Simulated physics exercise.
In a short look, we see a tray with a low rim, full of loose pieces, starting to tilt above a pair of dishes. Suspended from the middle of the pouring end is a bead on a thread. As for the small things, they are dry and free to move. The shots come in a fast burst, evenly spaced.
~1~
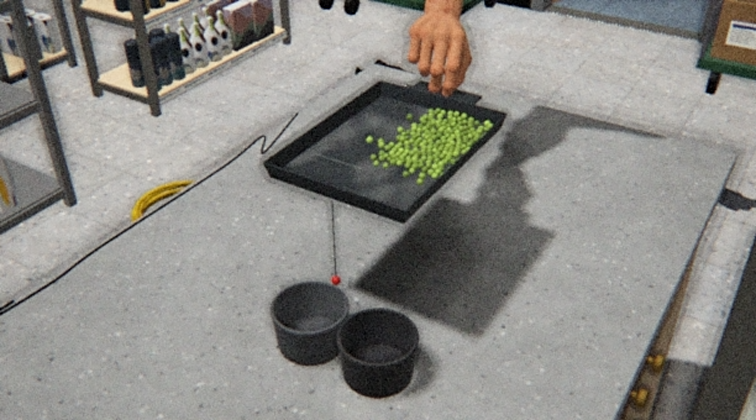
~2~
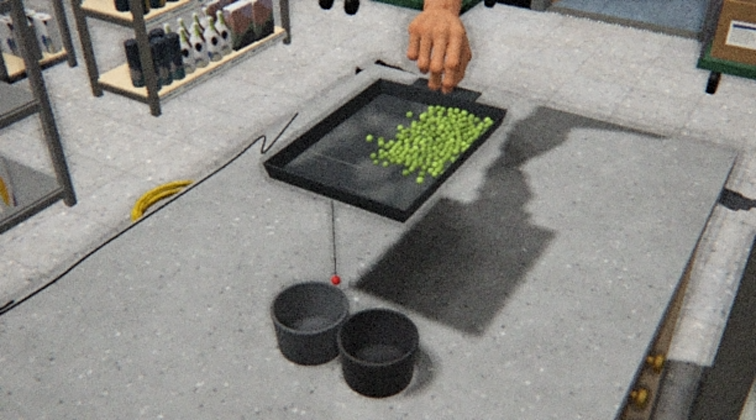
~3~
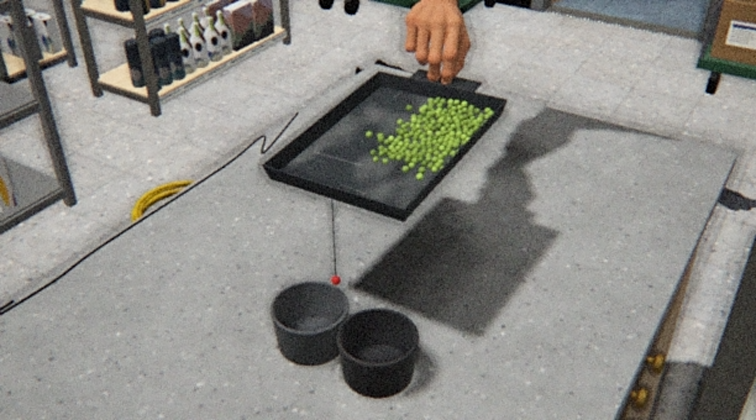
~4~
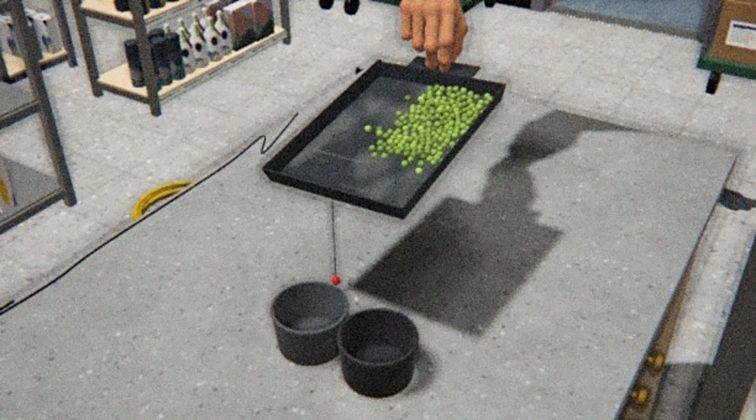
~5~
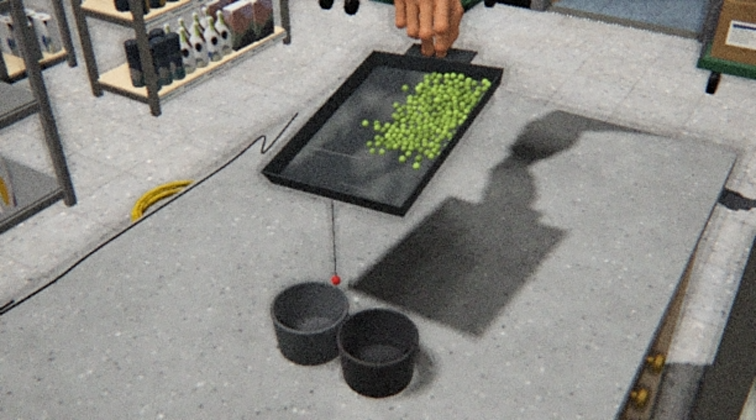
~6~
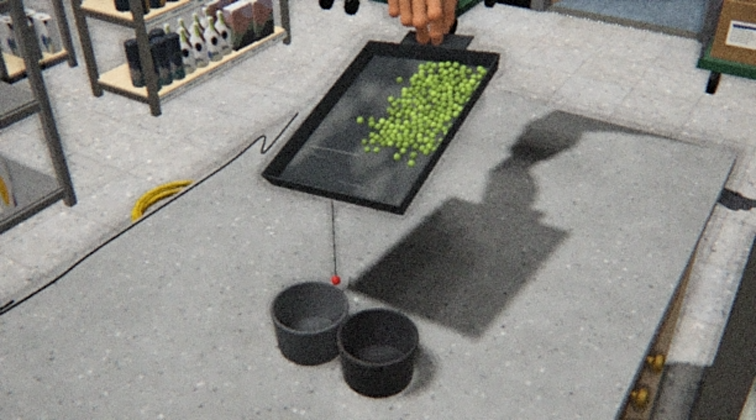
At the start, a hand holds a dark, low-rimmed tray of green peas level above two dark dishes, with a red bead hanging on a thread. The hand then raises the far end, gradually tilting the tray toward its near left corner, and by the end some peas have shifted slightly.
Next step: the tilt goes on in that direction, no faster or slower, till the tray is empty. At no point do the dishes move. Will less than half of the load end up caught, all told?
Yes, only the minority of it is caught.
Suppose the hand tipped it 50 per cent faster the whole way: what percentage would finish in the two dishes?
Close to 10 in a hundred.
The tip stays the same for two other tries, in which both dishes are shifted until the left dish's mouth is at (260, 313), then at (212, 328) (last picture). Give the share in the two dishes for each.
You'd end up with around 10 per cent and then around 0 per cent.
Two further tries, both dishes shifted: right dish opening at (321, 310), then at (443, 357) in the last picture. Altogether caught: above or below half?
For the two tries in order: Exceeding half, not as much as half.
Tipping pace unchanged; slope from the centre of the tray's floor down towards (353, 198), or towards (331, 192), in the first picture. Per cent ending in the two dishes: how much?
Somewhere close to 80 % the first time, 60 % the second.
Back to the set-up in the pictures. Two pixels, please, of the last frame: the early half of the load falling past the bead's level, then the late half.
At (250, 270) for the first part, then at (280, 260) for the others.
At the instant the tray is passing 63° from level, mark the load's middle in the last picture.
About (282, 192).
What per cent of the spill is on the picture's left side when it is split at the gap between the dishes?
That's about 90 per cent of the spill.
Soon, tray tipped steeply; about two thirds on the tray; a stray few in the left dish; a small part outside both; about a quarter in the air.
A while on, tray tipped past a quarter turn; a small part on the tray; a small part in the left dish; about two thirds outside both; about a quarter in the air.
Towards the end, tray tipped past a quarter turn; a small part in the left dish; nearly all outside both.
Finally, tray tipped past a quarter turn; none in the right dish; a small part in the left dish; nearly all outside both.
